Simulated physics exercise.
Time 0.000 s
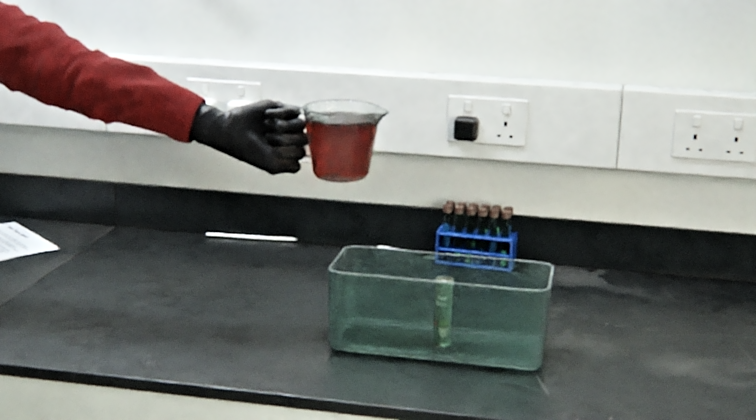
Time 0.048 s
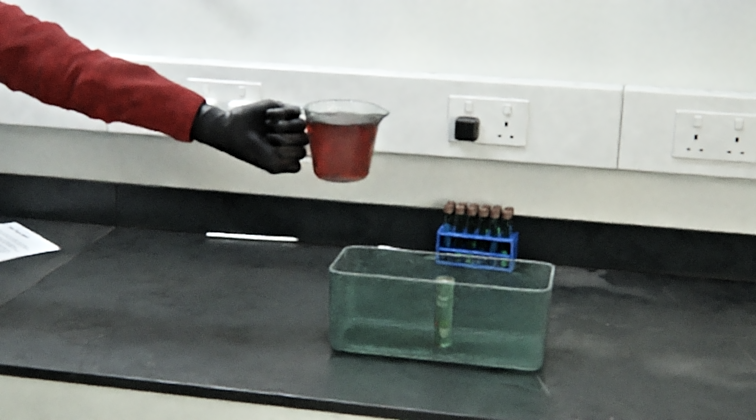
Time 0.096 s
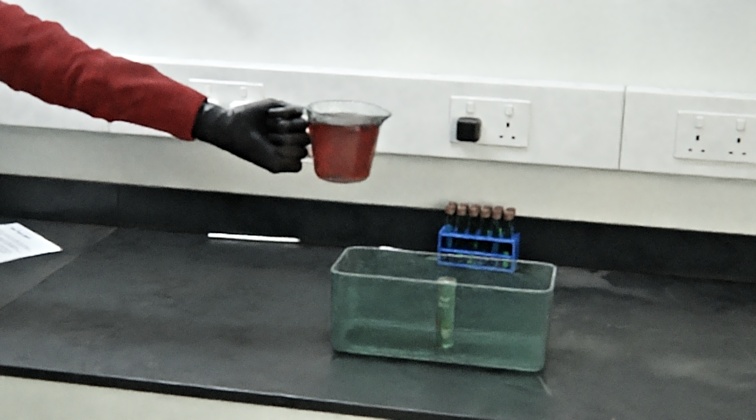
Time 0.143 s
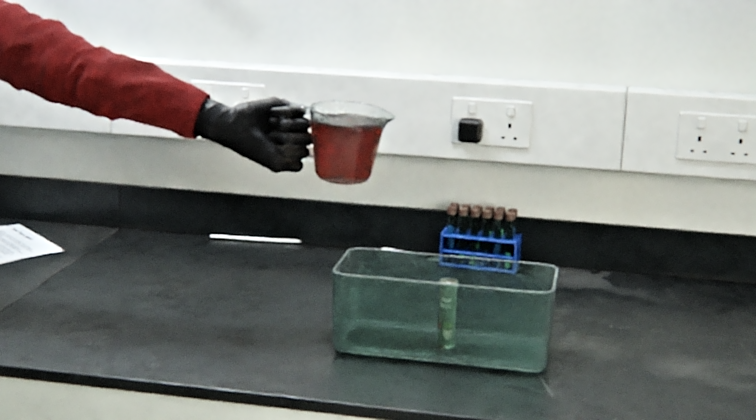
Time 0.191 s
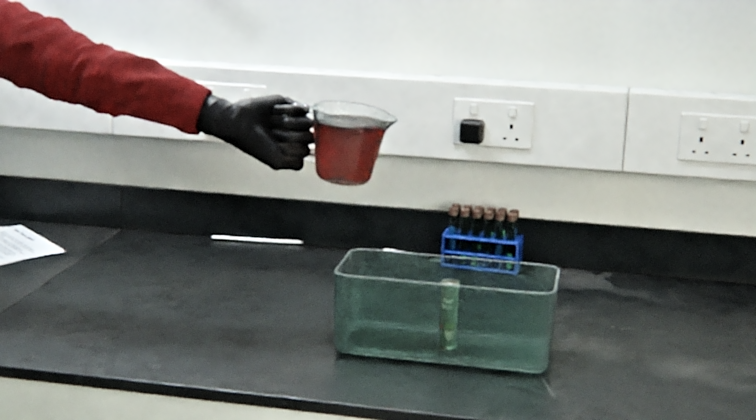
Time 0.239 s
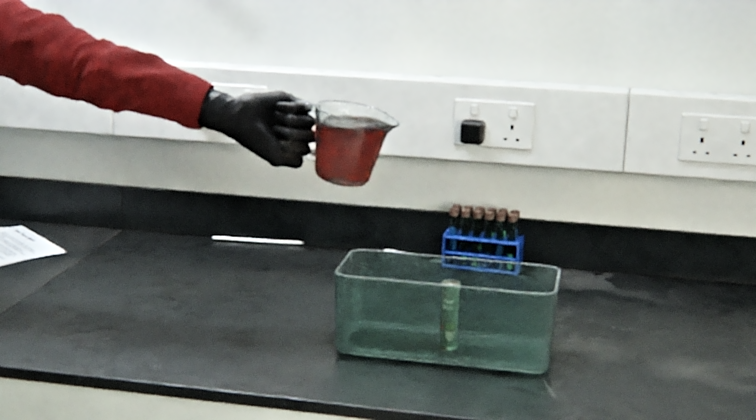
A gloved hand holds a jug of reddish liquid and tilts it slightly to the right.
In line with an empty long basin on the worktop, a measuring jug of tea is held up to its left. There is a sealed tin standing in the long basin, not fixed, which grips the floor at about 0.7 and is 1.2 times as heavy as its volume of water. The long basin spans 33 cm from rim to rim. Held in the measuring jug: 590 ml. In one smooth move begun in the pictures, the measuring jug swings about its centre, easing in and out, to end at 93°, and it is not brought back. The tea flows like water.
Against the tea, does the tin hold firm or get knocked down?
It gets knocked down.
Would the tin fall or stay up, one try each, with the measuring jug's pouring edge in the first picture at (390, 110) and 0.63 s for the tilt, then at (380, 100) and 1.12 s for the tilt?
Try 1: Tipped over; try 2: Tipped over.
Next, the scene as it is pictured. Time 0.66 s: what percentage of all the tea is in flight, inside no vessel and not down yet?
My guess is roughly 20 %.
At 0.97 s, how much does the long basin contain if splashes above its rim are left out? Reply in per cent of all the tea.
The share is close to 50 percent.
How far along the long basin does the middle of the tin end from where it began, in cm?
Shift of tin centre: Approx. 8.0 cm.
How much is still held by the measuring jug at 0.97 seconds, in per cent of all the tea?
Close to 26 in a hundred.
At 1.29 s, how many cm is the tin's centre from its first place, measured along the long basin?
Near 8 cm.
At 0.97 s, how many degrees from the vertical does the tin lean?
The lean is some 5° away from upright.
Then, 0.66 s in, the tilt is 58° and 77 per cent is still to pour; the tin stands where it began.
Then, 0.97 s in, the tilt is 88° and 26 per cent is still to pour; the tin stands where it began.
Then, 1.29 s in, the tilt is 93° and 3 per cent is still to pour; the tin lies on its side.
Then, 1.64 s in, the tilt is 93° and 0 per cent is still to pour; the tin lies on its side.
Finally, the tin lies on its side.
